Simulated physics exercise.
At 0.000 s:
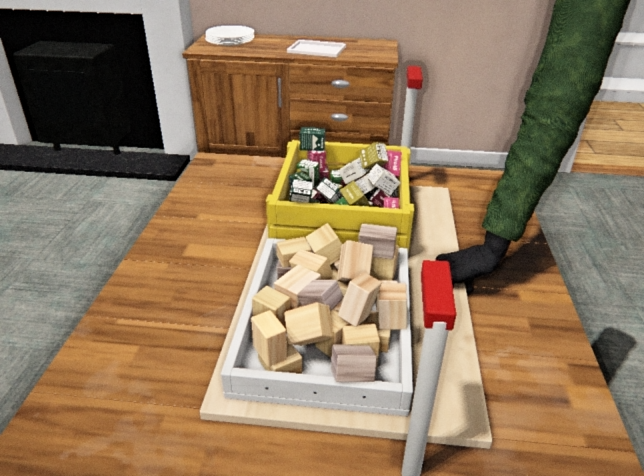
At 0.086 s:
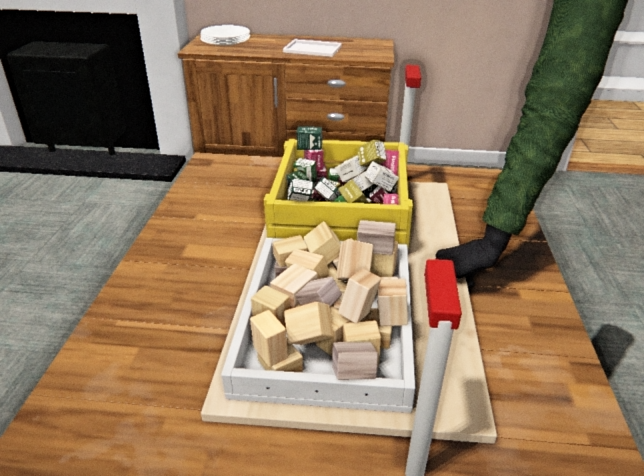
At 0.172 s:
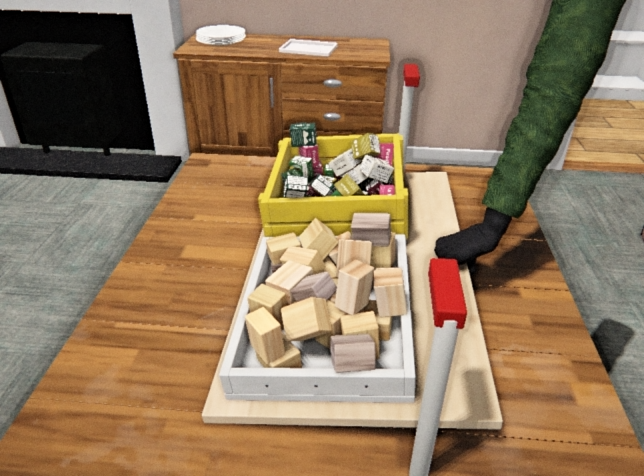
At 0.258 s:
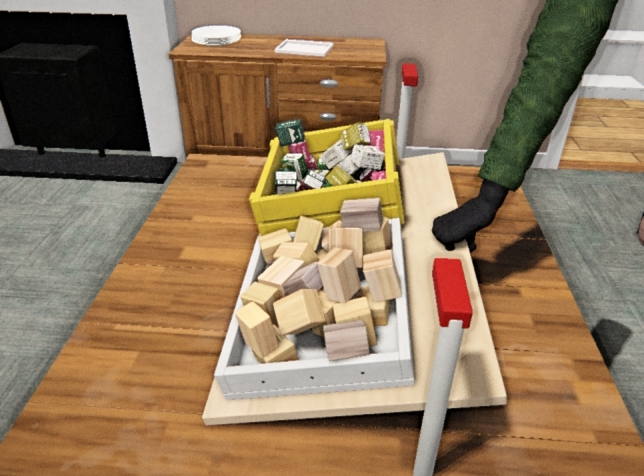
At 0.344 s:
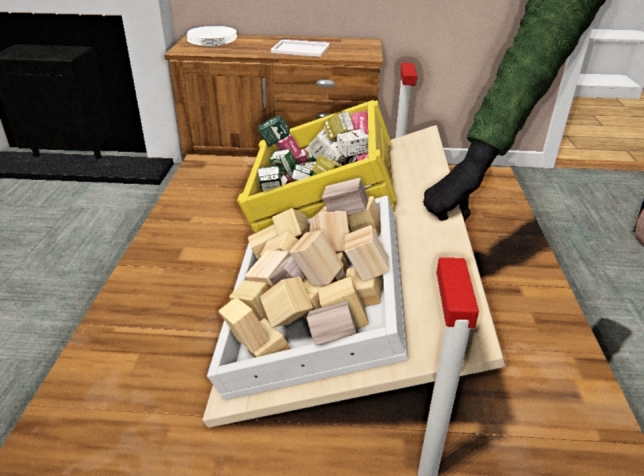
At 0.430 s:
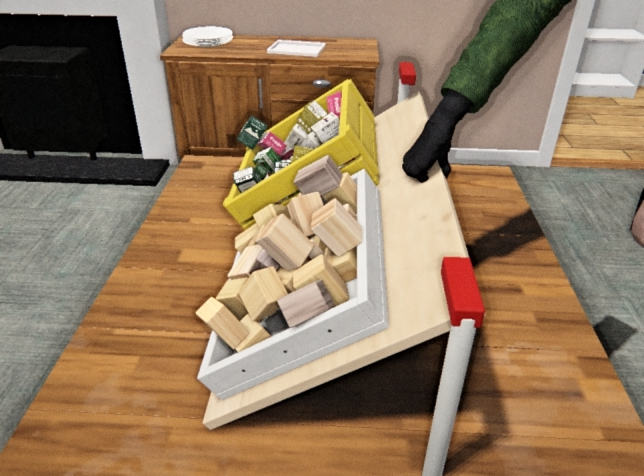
A green-sleeved arm with a black glove lifted the right side of a board on a wooden table, tilting it steeply leftward along with its white box of wood blocks and yellow box of small cartons.
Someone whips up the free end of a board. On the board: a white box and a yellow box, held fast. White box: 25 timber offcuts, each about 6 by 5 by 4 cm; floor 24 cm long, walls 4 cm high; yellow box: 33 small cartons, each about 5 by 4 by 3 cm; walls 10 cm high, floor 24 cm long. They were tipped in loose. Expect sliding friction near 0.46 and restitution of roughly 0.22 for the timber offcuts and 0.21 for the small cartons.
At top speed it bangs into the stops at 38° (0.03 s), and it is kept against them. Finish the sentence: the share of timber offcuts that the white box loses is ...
... above one in six.
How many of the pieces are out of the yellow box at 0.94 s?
Out so far from the yellow box: Around 1.
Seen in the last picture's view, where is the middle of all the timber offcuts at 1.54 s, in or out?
Somewhere around pixel (243, 287).
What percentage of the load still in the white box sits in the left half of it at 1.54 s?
About 90 per cent.
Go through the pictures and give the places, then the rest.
In the first picture (each is followed by its nearest rim corner in this view, unless another is named; the camera moves round a little), white box, (402, 387); yellow box (by its farthest rim corner), (298, 142); 0° from level; none out.
The second picture shows white box, (405, 384); yellow box, (295, 141); 1° from level.
The third picture shows white box, (404, 373); yellow box, (289, 139); 6° from level.
The fourth picture shows white box, (399, 355); yellow box, (280, 138); 12° from level.
The fifth picture shows white box, (386, 331); 22° from level.
The sixth picture shows white box, (357, 300); 35° from level; none out.
After 0.44 s, the lift is arrested.
After 0.54 s, tilt 38°; white box 24 in, 1 out and yellow box 32 in, 1 out.
After 0.68 s, tilt 38°; white box 23 in, 2 out and yellow box 32 in, 1 out.
After 0.94 s, tilt 38°; white box 16 in, 9 out and yellow box 32 in, 1 out.
When it is over (at 1.54 s), white box 15 in, 10 out and yellow box 32 in, 1 out. Asked share, 10 of 25, 40 per cent.
